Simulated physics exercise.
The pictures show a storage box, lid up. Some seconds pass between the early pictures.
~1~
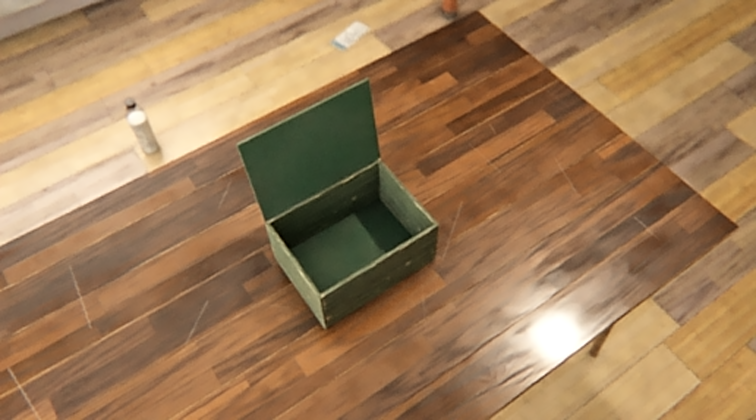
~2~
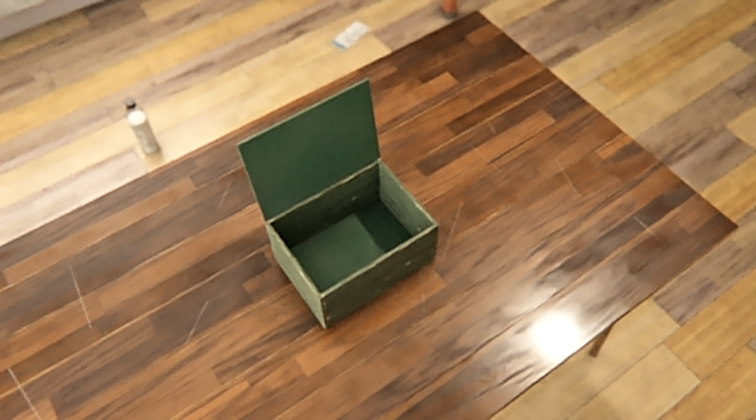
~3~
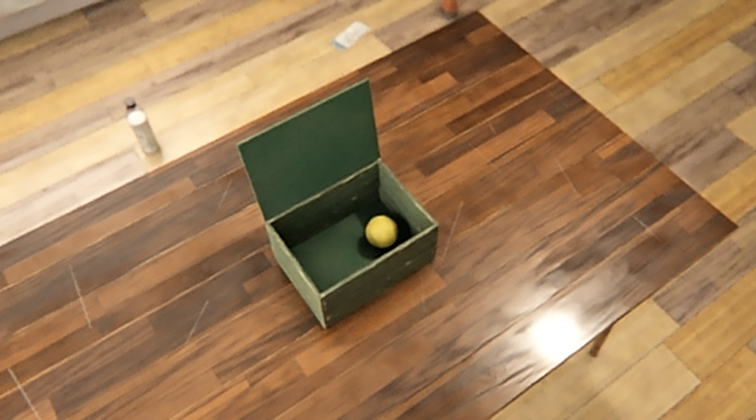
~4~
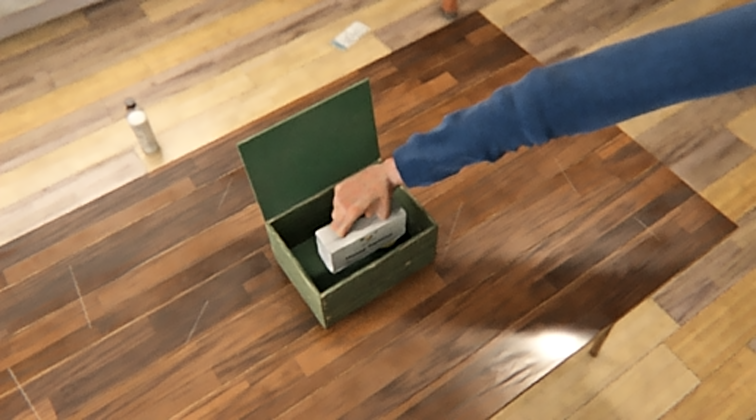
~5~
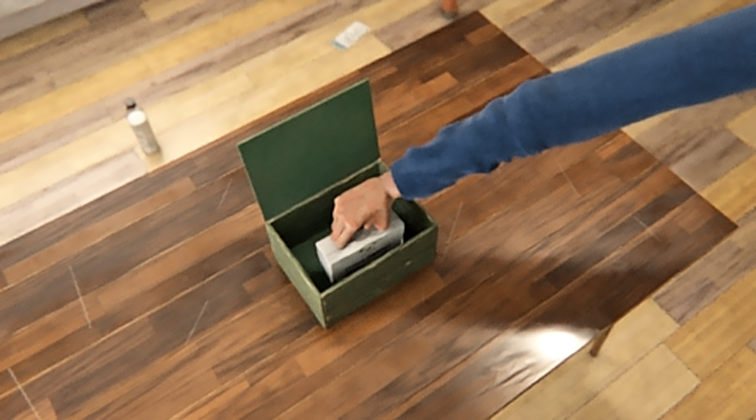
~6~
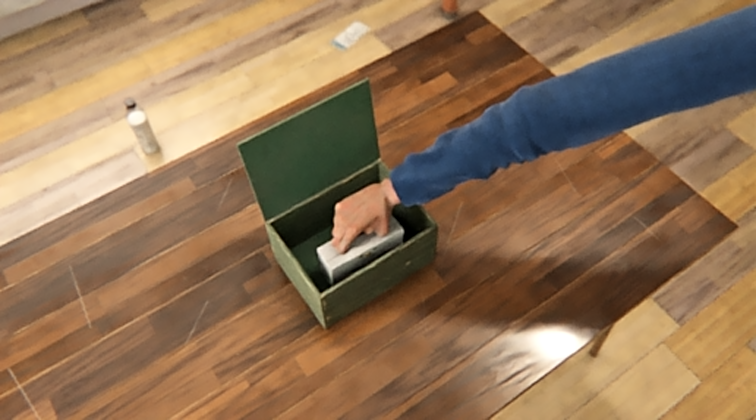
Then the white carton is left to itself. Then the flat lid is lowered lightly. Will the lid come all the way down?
In the end the lid closes.
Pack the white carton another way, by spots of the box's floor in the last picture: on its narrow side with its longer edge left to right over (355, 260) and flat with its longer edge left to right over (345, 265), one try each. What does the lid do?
First, it will not close; second, it shuts flat.
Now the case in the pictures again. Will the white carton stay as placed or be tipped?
The white carton stays as placed.
Then, 0.40 s past the last view, white carton displaced a little near (372, 259); yellow lemon displaced a little.
Then, 1.30 s past the last view, lid 78° above the rim; white carton displaced a little near (372, 258); yellow lemon displaced about its own width.
Then, 1.80 s past the last view, lid 44° above the rim; white carton displaced a little near (372, 258); yellow lemon displaced about its own width.
Then, 2.10 s past the last view, lid 18° above the rim; white carton displaced a little near (372, 258); yellow lemon displaced about its own width.
Finally, lid shut; moved from the start, yellow lemon and white carton. Final places as the last picture's camera would see them, white carton near (372, 258).
